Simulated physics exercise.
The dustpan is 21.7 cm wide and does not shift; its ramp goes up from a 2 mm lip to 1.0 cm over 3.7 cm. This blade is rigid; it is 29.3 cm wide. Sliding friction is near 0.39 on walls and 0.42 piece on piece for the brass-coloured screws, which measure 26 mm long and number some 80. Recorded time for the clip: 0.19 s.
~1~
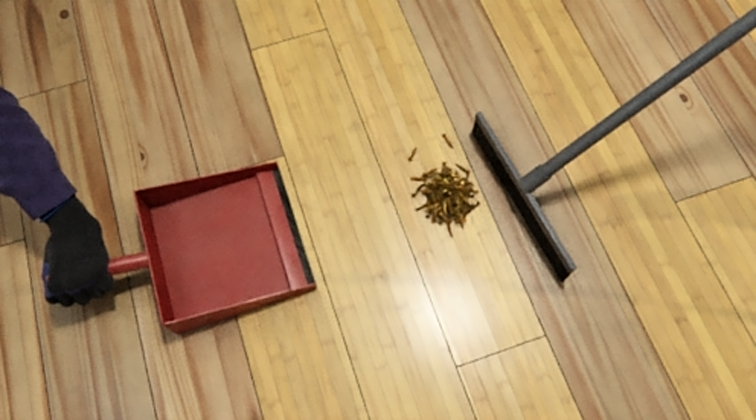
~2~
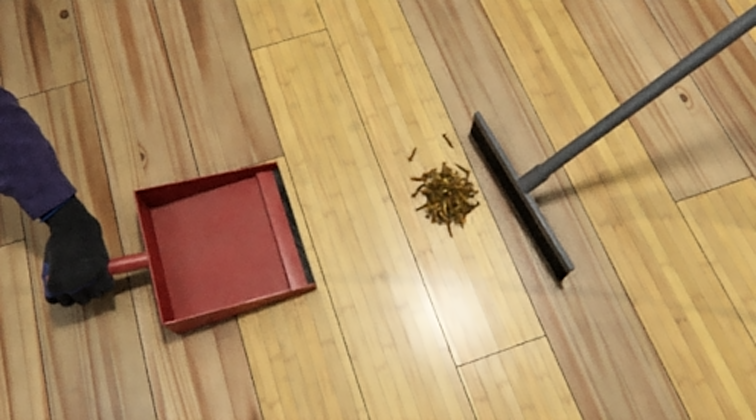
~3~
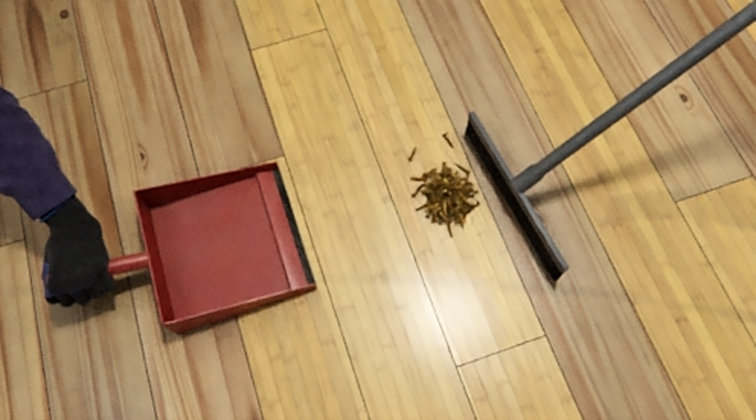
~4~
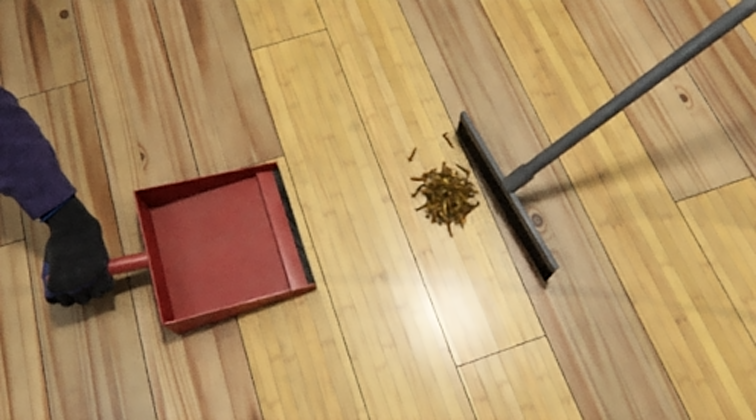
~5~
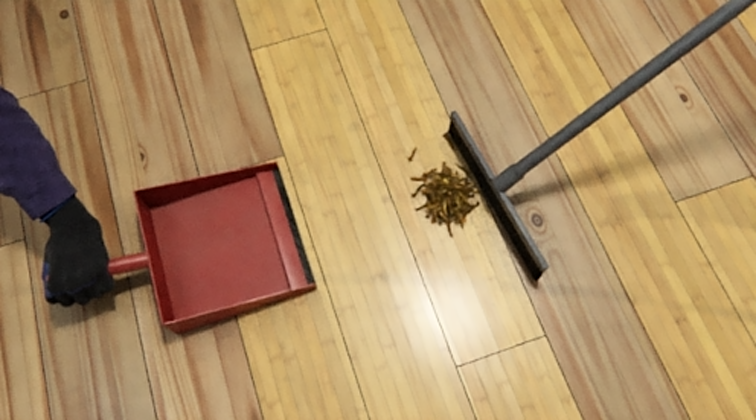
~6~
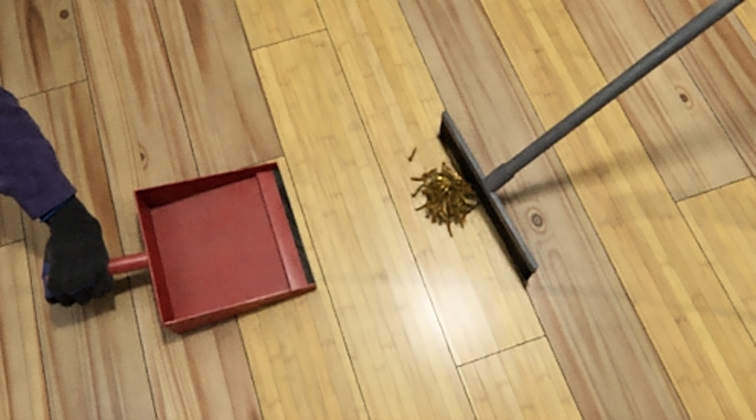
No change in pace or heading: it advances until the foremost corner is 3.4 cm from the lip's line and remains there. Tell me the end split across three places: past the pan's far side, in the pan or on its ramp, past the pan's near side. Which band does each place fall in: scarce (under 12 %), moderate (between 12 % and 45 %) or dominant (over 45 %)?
One by one: Far side: A sprinkling; pan: A sprinkling; near side: A sprinkling.
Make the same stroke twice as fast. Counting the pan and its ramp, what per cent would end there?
Roughly 25 in a hundred.
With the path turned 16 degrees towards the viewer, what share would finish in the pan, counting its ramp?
Then about 5 per cent.
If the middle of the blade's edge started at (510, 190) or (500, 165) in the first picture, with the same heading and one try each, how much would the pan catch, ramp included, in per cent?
Roughly 0 % and 0 %.
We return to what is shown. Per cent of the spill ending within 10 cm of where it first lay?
About 0 %.
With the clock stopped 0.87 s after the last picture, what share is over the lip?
About 0 per cent by then.
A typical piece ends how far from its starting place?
It works out to some 24 cm.
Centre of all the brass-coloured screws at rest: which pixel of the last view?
Centre at rest, approx.: (310, 212) px.
Then, 0.33 s after the last picture, middle of the blade 18 cm from the lip; 0 % over the lip, far side 0 %, near side 0 %.
Then, 0.54 s after the last picture, middle of the blade 10 cm from the lip; 0 % over the lip, far side 0 %, near side 0 %.
Then, 0.87 s after the last picture, middle of the blade 5 cm from the lip; 0 % over the lip, far side 5 %, near side 0 %.
In the end, far side 5 %, pan 0 %, near side 0 %, in front of the lip or behind the blade 90 %.
